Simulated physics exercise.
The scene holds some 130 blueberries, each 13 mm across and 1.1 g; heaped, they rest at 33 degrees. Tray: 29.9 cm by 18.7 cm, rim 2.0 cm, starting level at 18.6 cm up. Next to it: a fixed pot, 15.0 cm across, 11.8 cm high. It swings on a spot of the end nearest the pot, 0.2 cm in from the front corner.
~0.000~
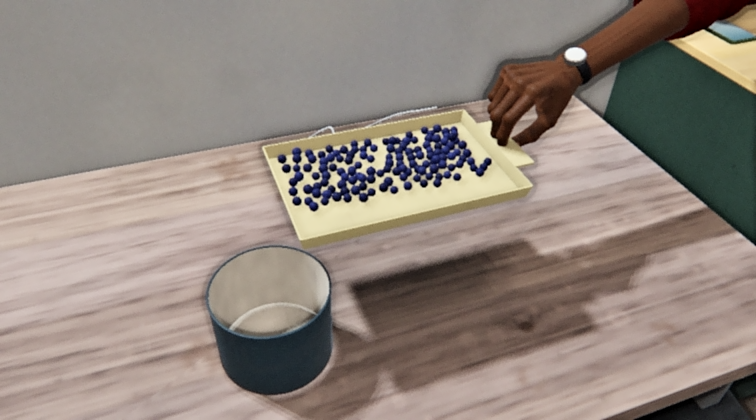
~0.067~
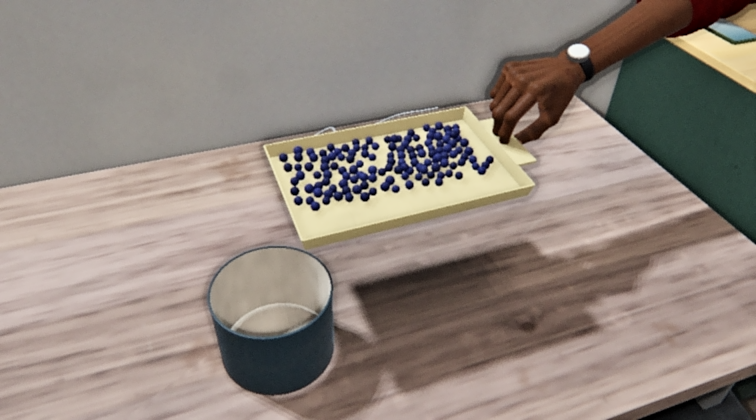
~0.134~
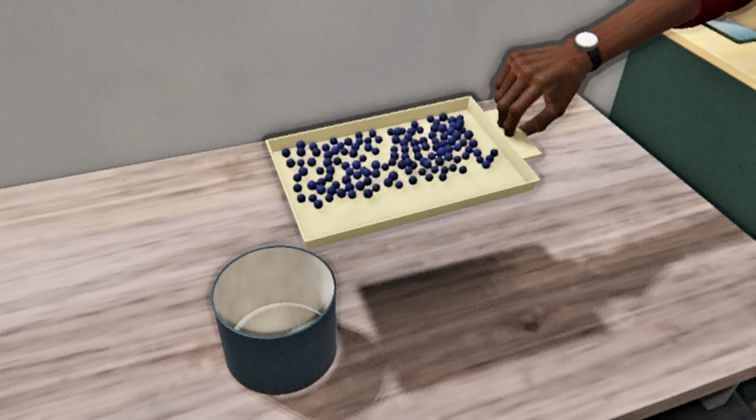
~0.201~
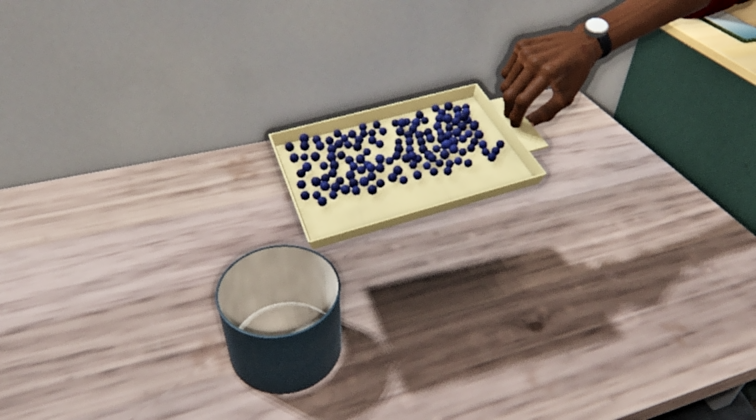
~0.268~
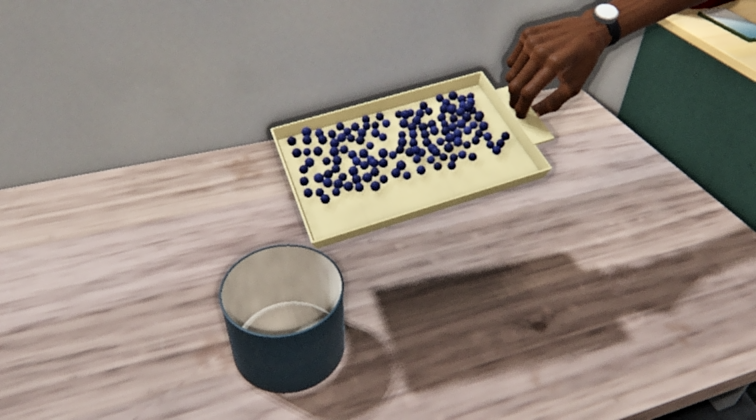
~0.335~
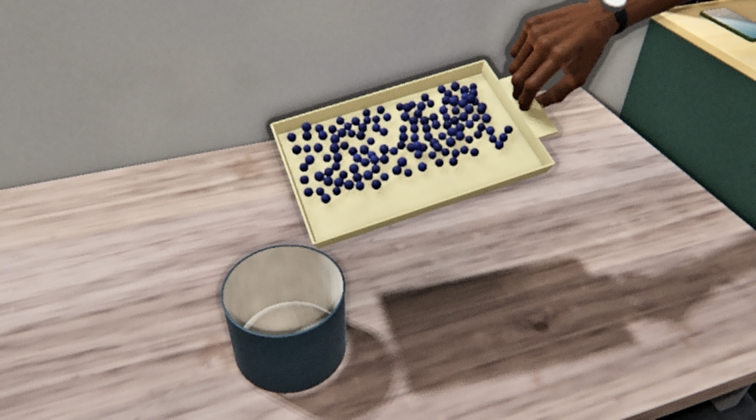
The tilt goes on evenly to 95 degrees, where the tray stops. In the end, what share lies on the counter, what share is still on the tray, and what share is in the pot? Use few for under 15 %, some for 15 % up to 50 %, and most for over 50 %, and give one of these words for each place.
Counter: Most, left on the tray: Few, pot: Some.
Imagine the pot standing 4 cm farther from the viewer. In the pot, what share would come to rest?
Result after the change: About 0 in a hundred.
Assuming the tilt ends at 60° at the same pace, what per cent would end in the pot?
In that case, near 0 percent.
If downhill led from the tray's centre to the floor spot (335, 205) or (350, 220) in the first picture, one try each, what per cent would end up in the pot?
About 80 per cent on the first try and 65 per cent on the second.
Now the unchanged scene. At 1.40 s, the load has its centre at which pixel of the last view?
Load centre: About (365, 190) px.
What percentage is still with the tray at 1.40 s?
Around 95 percent.
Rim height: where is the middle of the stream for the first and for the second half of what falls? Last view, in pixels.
First near (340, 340), then at (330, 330).
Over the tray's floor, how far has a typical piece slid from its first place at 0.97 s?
Displacement on the tray: Roughly 8 cm.
After 0.97 s, tilt 53 degrees; the tray holds 100 %, the pot 0 %.
After 1.40 s, tilt 78 degrees; the tray holds 95 %, the pot 0 %.
After 1.90 s, tilt 95 degrees; the tray holds 15 %, the pot 15 %.
At rest (2.9 s), counter 70 %, tray 0 %, pot 30 %.
